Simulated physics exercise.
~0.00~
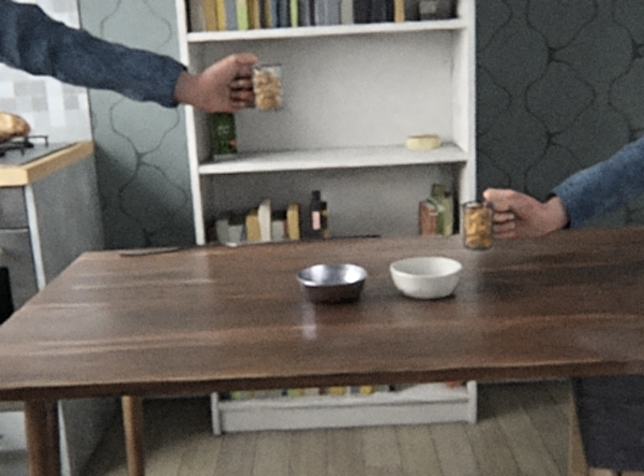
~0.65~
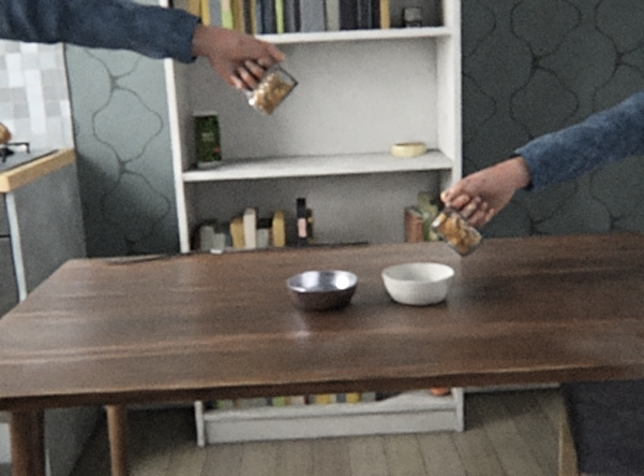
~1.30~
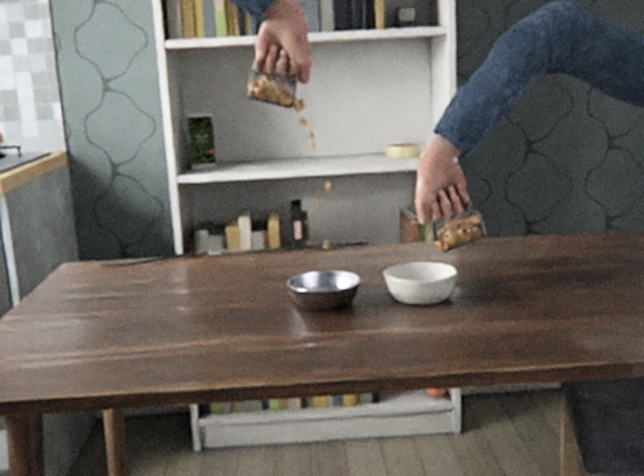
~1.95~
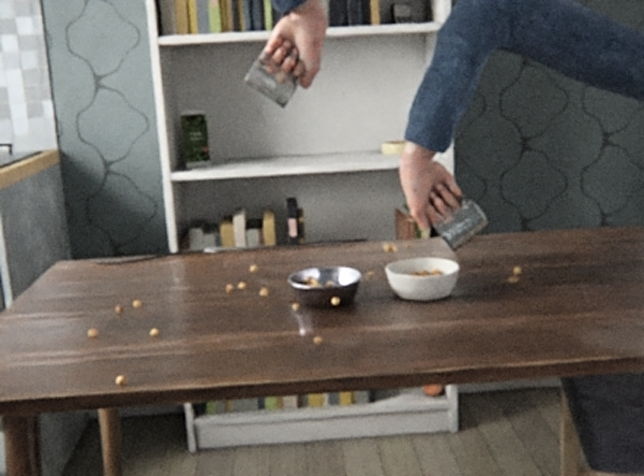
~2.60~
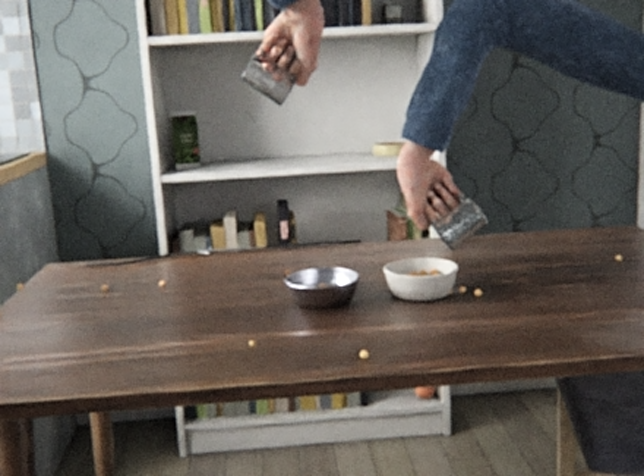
Two hands tipped glass cups of small, round orange-brown pieces over two bowls on a wooden table, the left from much higher up. Pieces bounced and scattered from the dark metal bowl on the left, while the white bowl caught all of its share.
